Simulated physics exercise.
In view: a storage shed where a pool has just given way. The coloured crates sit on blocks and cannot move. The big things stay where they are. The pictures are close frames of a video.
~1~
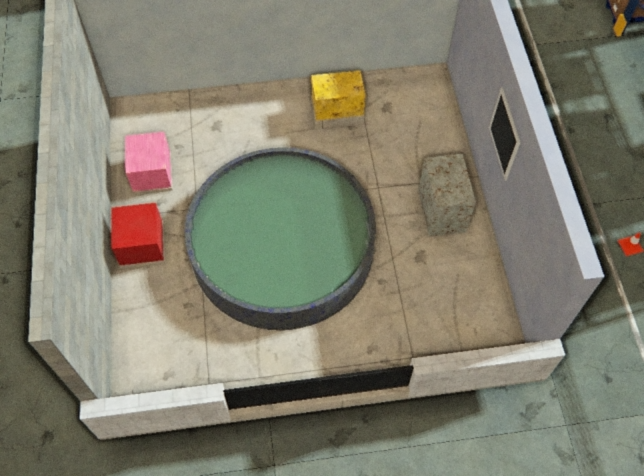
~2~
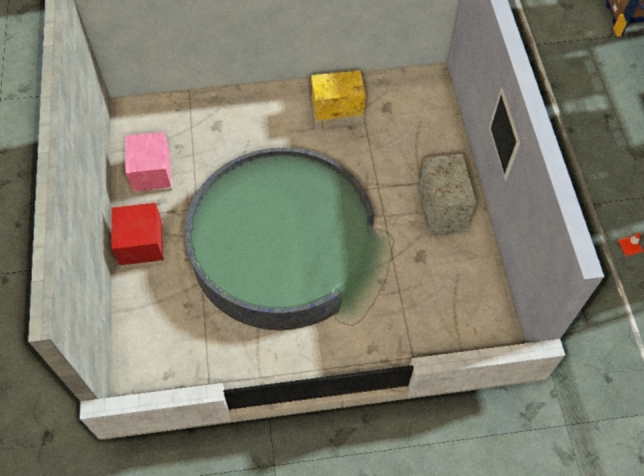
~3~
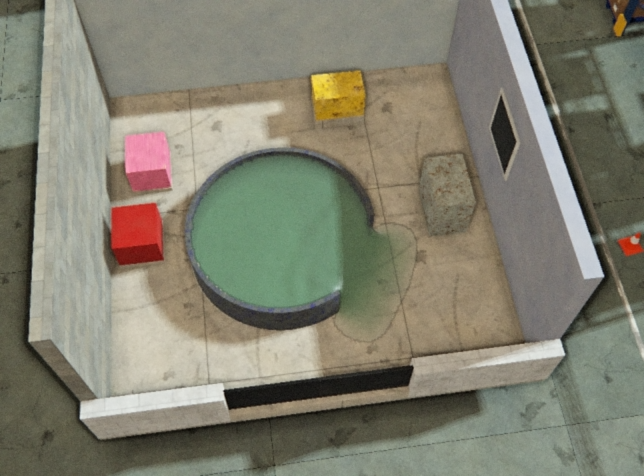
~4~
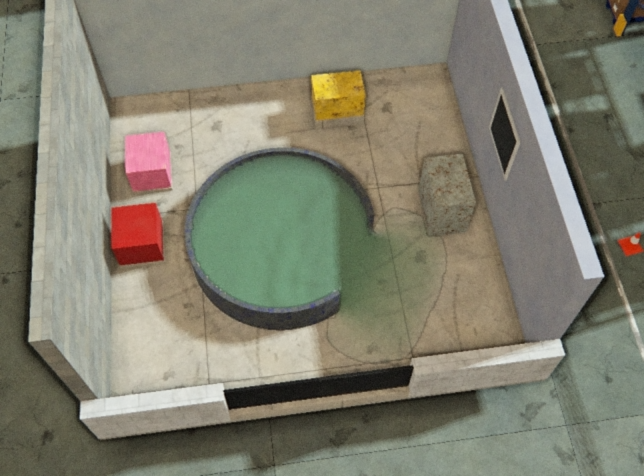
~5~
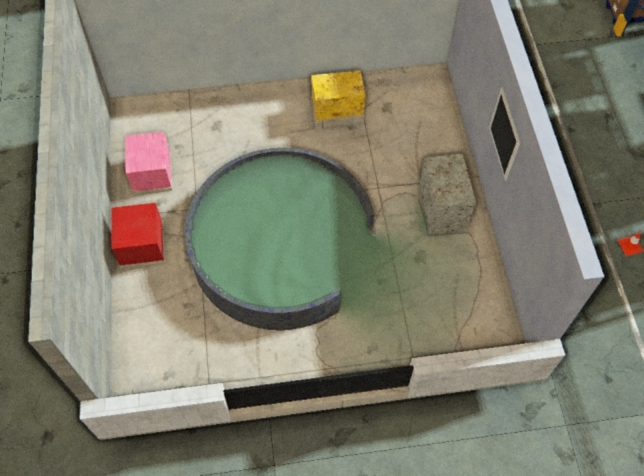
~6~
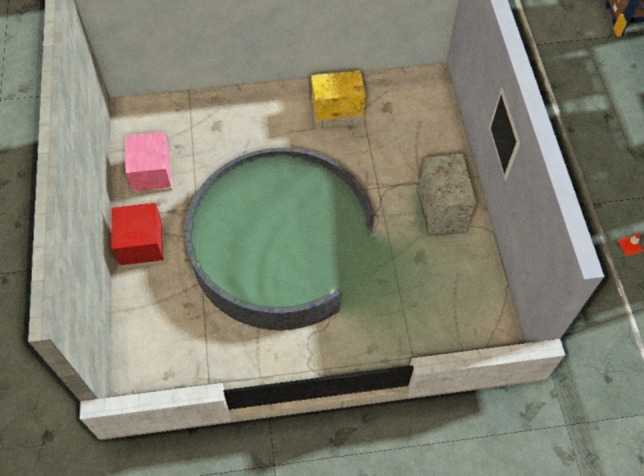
Green water poured out of a round pool through a gap that opened in its lower right rim, then spread across the shed floor toward the grey stone block, while the coloured blocks stayed still.
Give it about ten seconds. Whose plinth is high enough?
In the end: The red crate is soaked; the pink crate is soaked; the yellow crate keeps dry.
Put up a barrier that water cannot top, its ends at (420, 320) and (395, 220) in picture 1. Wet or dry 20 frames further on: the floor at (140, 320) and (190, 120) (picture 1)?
In that order: Awash, dry.
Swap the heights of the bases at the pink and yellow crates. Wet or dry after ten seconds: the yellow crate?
One by one: Yellow is topped.
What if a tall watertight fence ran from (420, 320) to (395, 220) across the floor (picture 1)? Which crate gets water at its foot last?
The pink crate.
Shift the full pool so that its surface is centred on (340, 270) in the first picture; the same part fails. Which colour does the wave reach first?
It is the yellow-painted one.
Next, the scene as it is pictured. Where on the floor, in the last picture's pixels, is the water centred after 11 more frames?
Near (346, 270).
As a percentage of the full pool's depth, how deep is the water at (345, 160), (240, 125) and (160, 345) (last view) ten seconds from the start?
About 16, 12 and 16 per cent.
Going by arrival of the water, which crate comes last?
It is the pink-painted one.
A moment on, water covers 25 % of the floor; the red crate not reached, the pink crate not reached, the yellow crate not reached.
Next, water covers 30 % of the floor; the red crate not reached, the pink crate not reached, the yellow crate water round its plinth.
Then, water covers 50 % of the floor; the red crate not reached, the pink crate not reached, the yellow crate water round its plinth.
Later, water covers 85 % of the floor; the red crate water round its plinth, the pink crate water round its plinth, the yellow crate water round its plinth.
In the end, water covers 100 % of the floor; the red crate was topped, the pink crate was topped, the yellow crate stayed above the water.
